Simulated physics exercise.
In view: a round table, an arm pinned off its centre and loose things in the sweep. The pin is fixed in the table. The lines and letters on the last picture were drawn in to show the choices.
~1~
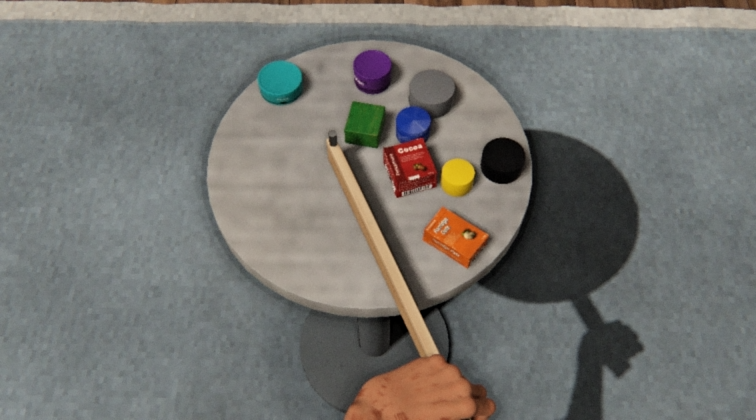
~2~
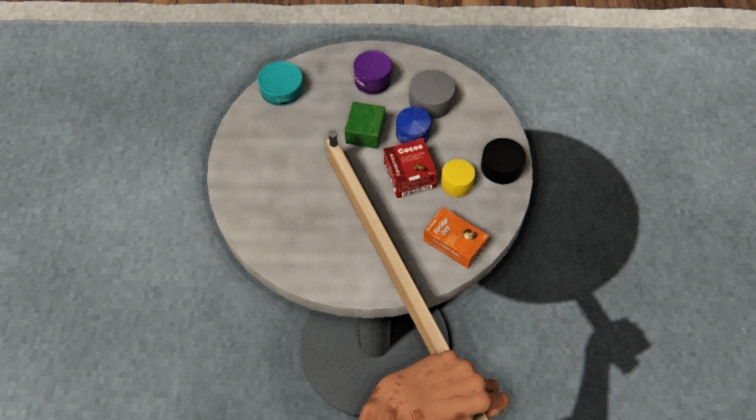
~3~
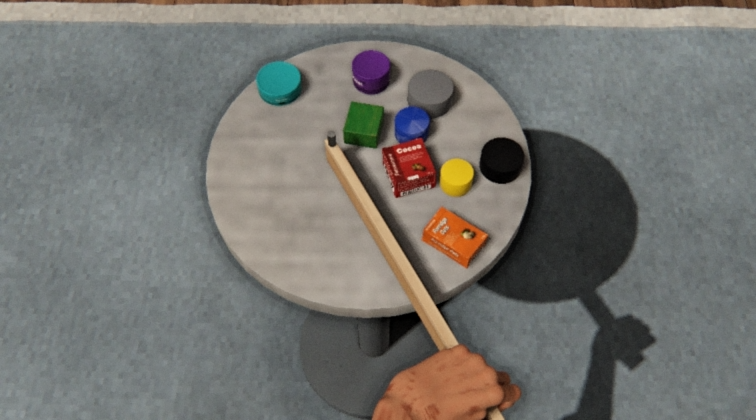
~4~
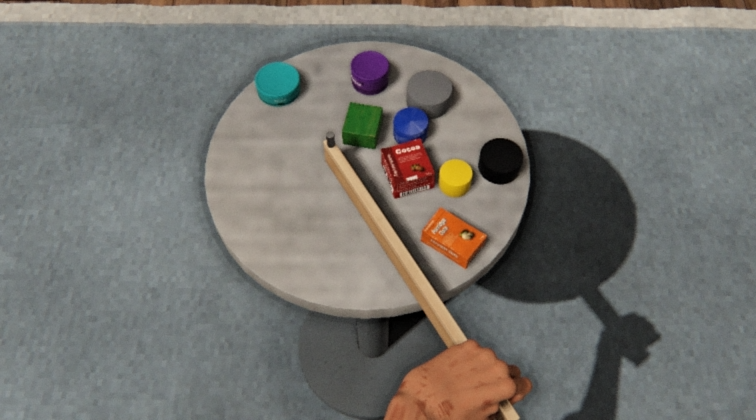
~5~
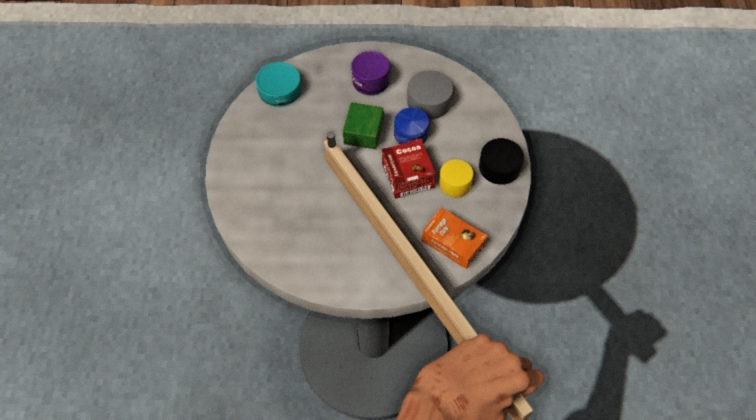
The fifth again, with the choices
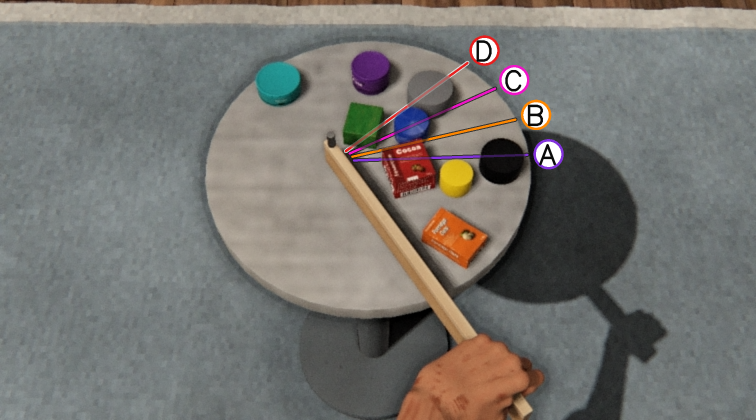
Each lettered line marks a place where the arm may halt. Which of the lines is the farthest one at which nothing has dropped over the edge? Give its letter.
It should halt at A.
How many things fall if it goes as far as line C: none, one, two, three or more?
By then, one.
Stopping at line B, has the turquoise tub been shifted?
By then, no.
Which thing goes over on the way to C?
The black pot.
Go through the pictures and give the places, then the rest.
Purple jar (372, 73); green block (365, 125); black pot (503, 161), in the first frame.
Arm (381, 231); yellow pot (458, 178), in the second frame.
Arm (384, 229); turquoise tub (279, 84), in the third frame.
Arm (387, 228); blue tin (411, 128), in the fourth frame.
Arm (392, 226); purple jar (370, 74); green block (364, 126); black pot (501, 161), in the fifth frame.
On the marked copy, A at (441, 158); B at (435, 138); C at (424, 120); D at (409, 105).
Following A. Soon after the start, arm (424, 200); orange box (469, 218); turquoise tub (279, 84).
Later, arm (441, 166); black pot (505, 144); orange box (483, 171).
In the end, arm (443, 141); black pot (506, 108); grey pot (433, 79); nothing has fallen.
As for the rest, B drops the black pot; C drops the black pot; D drops the black pot and yellow pot.
